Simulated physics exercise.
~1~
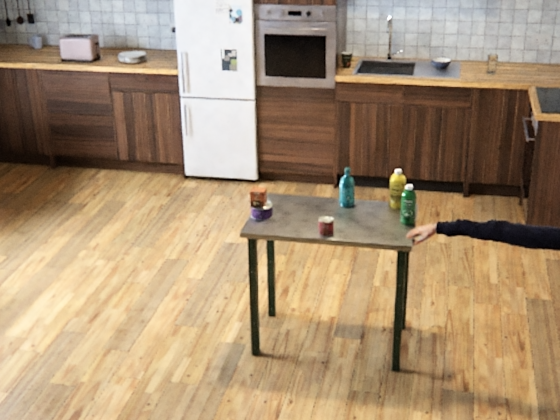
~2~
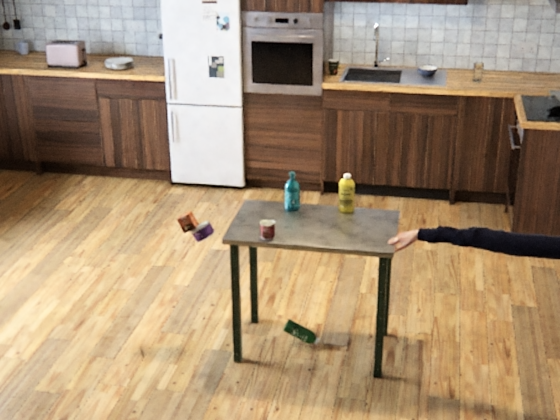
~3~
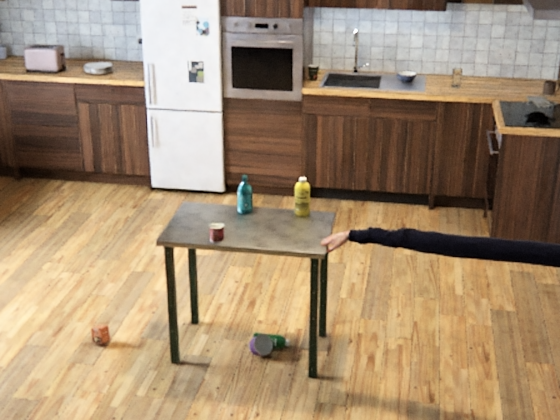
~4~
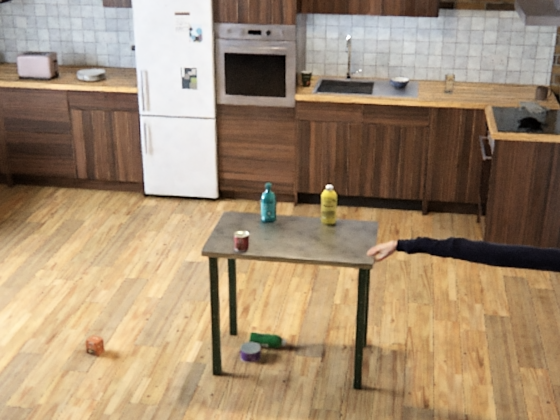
The clip shows a hand shaking a small table of containers in a kitchen, sending a green bottle, purple tub and orange packet to the floor, while the red tin, turquoise bottle and yellow bottle end up still standing on the tabletop.
